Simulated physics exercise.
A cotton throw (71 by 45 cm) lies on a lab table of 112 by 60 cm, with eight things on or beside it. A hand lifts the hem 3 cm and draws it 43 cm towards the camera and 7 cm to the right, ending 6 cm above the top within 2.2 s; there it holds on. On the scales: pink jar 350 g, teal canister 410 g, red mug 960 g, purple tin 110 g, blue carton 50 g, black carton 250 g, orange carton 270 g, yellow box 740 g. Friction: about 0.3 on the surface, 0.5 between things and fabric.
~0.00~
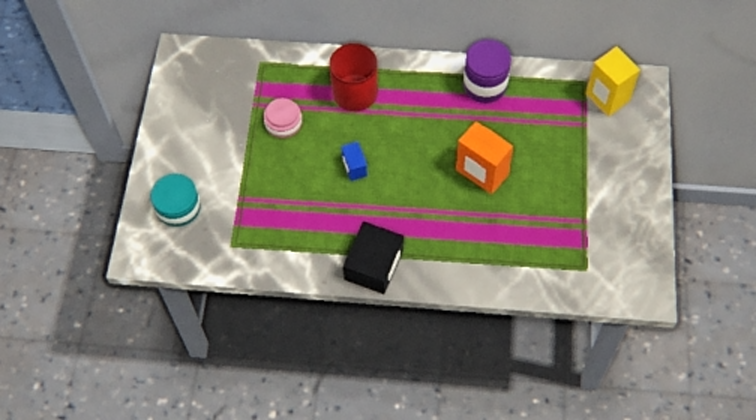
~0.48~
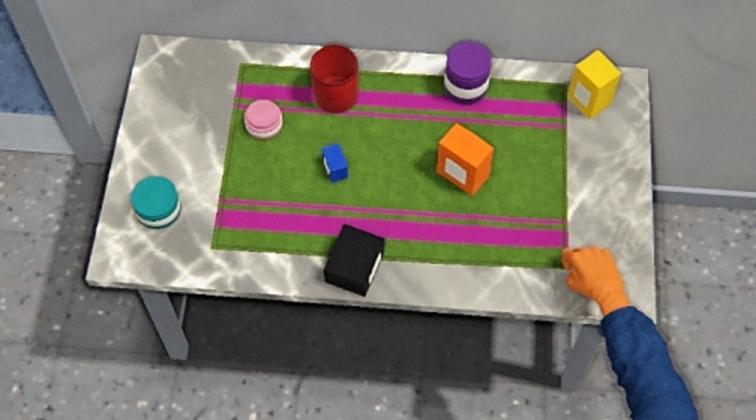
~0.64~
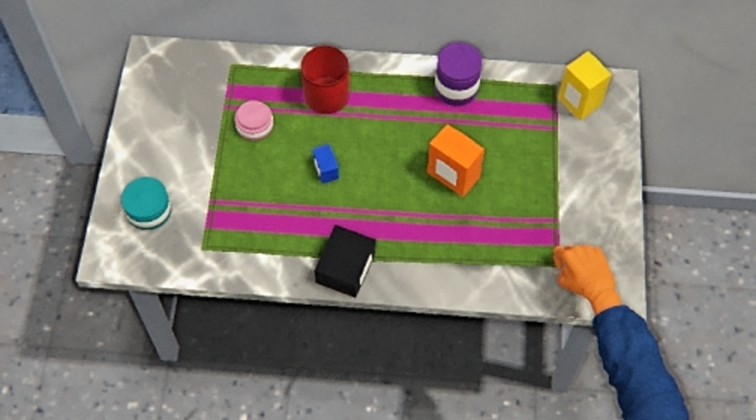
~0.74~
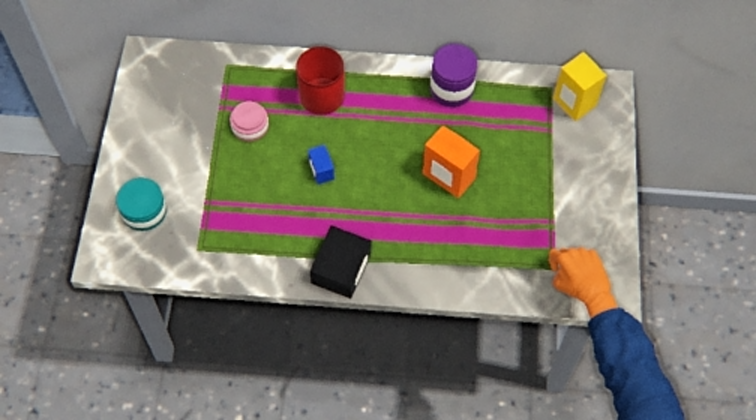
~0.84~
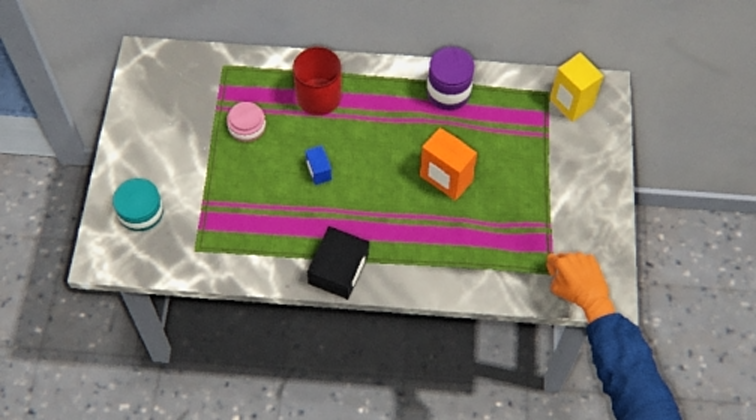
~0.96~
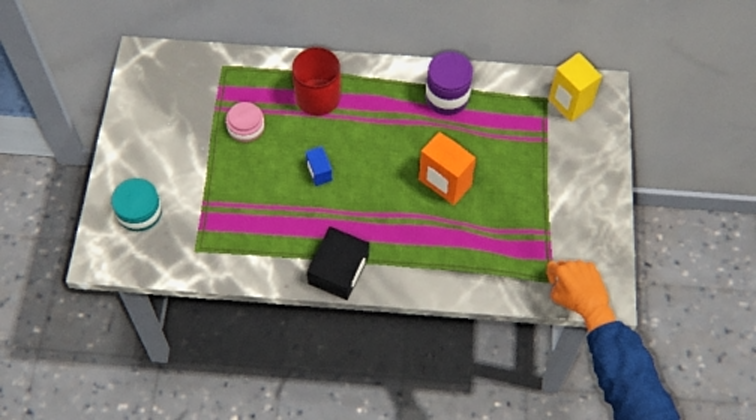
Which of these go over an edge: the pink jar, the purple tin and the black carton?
In order: The pink jar remains up there; the purple tin stays on; the black carton goes over the edge.
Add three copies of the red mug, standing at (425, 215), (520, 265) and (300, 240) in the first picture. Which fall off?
In turn: Drops off, goes over, drops off.
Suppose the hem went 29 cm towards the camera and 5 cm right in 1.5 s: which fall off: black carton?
Then: Black carton drops off.
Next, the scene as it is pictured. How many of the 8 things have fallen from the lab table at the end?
I count 2.
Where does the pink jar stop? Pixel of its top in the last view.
Near (350, 223).
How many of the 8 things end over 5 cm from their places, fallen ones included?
I count 6.
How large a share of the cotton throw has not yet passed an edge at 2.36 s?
Some 55 per cent of it.
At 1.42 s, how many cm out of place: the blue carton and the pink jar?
About: Blue carton 8 cm, pink jar 8 cm.
After 1.4 s, 100 % of the cotton throw is still over the top; purple tin 13 cm off its start, pink jar 7 cm off its start, black carton 5 cm off its start.
After 1.9 s, 80 % of the cotton throw is still over the top; purple tin 28 cm off its start, black carton over the edge, pink jar 17 cm off its start.
After 2.4 s, 55 % of the cotton throw is still over the top; black carton over the edge, purple tin 41 cm off its start at (553, 218), pink jar 27 cm off its start at (331, 198).
After 2.8 s, 40 % of the cotton throw is still over the top; black carton over the edge, purple tin 50 cm off its start, pink jar 33 cm off its start.
After 4.4 s, 35 % of the cotton throw is still over the top; purple tin 53 cm off its start at (568, 277), black carton over the edge, pink jar 34 cm off its start at (350, 223), orange carton over the edge.
